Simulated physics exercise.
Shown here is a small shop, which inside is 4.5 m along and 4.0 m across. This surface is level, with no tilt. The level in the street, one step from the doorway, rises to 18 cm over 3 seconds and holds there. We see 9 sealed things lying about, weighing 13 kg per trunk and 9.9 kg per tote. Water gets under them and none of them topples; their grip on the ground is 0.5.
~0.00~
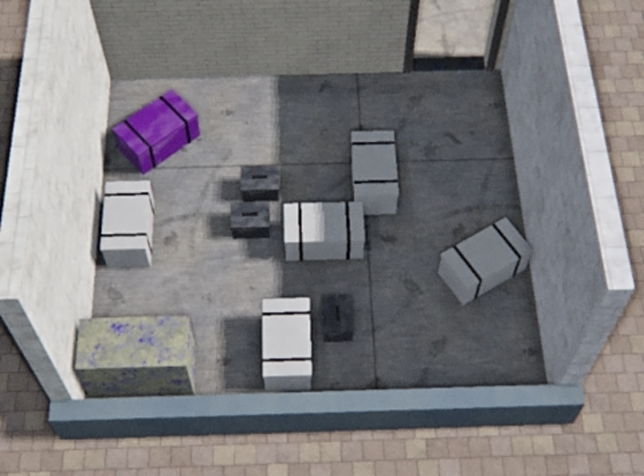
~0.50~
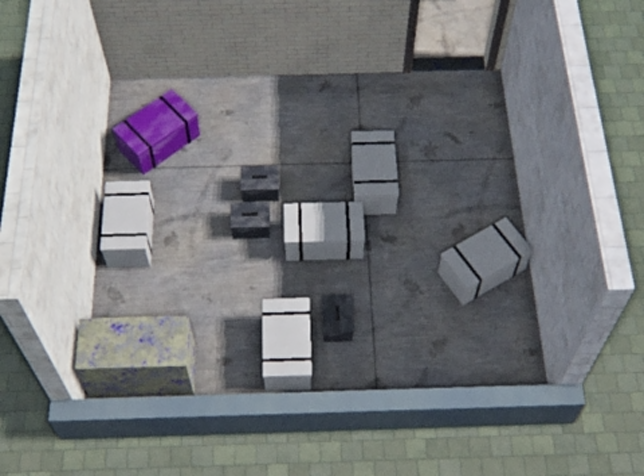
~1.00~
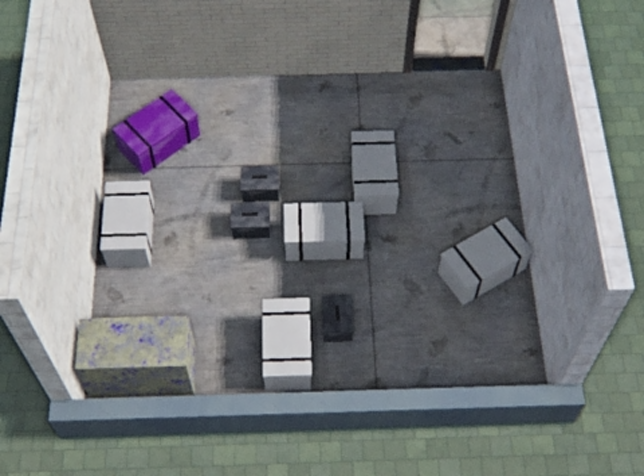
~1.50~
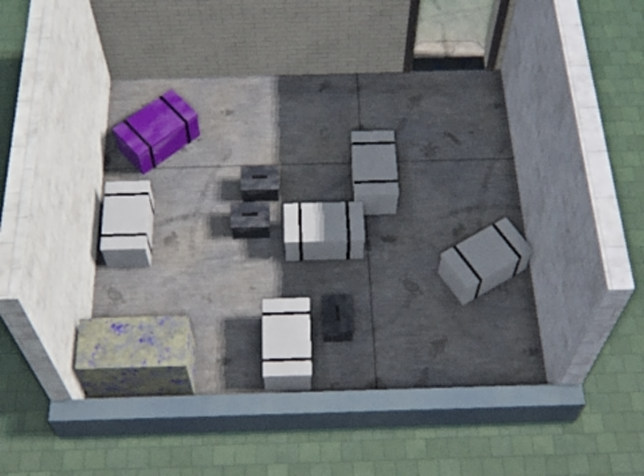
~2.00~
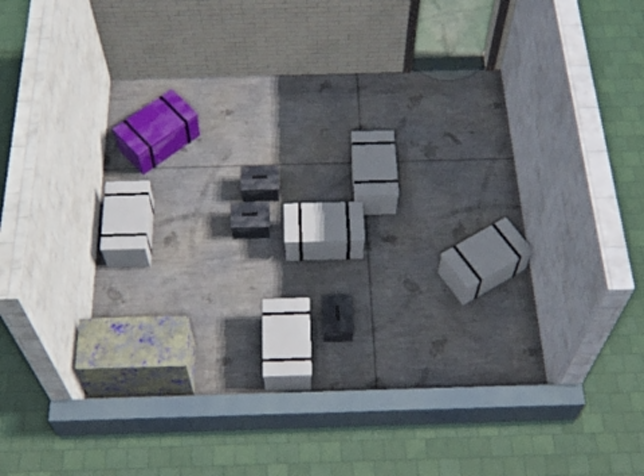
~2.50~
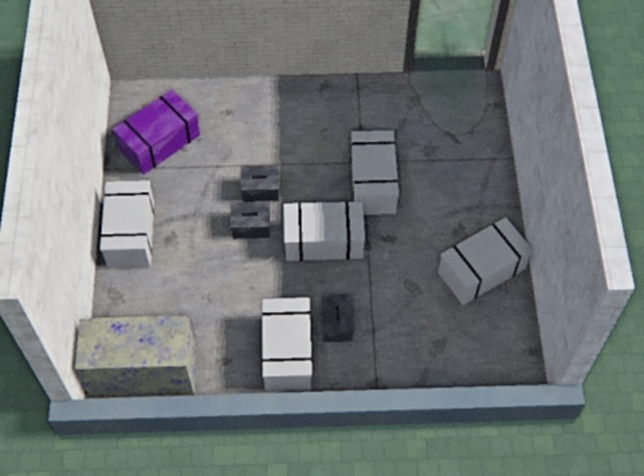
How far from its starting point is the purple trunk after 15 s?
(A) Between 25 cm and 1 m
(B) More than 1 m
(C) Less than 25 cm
The answer is A.
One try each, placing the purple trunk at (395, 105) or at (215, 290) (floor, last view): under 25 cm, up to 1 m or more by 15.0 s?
In turn: It creeps a little; it goes a long way.
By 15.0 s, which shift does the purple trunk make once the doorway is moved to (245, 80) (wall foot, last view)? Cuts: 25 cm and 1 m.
Purple trunk: Drifts slightly.
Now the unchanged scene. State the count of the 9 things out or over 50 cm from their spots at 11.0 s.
Answer: 2.
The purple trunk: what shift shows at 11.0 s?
About 0 cm out of place.
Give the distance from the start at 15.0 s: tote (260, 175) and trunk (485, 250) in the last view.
Respectively 0 and 350 cm.
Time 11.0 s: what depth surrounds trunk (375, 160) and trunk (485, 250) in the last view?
Close to 3 and 5 centimetres.
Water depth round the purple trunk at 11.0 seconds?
I'd say around 2 cm.
After 3.5 s the purple trunk is near (155, 121), 0.0 m from its start, aground; 0 afloat.
After 6.8 s the purple trunk is near (155, 121), 0.0 m from its start, aground; 1 afloat.
After 11.0 s the purple trunk is near (155, 121), 0.0 m from its start, aground; 1 afloat.
After 15.0 s the purple trunk is near (169, 68), 0.7 m from its start, afloat; 7 afloat.
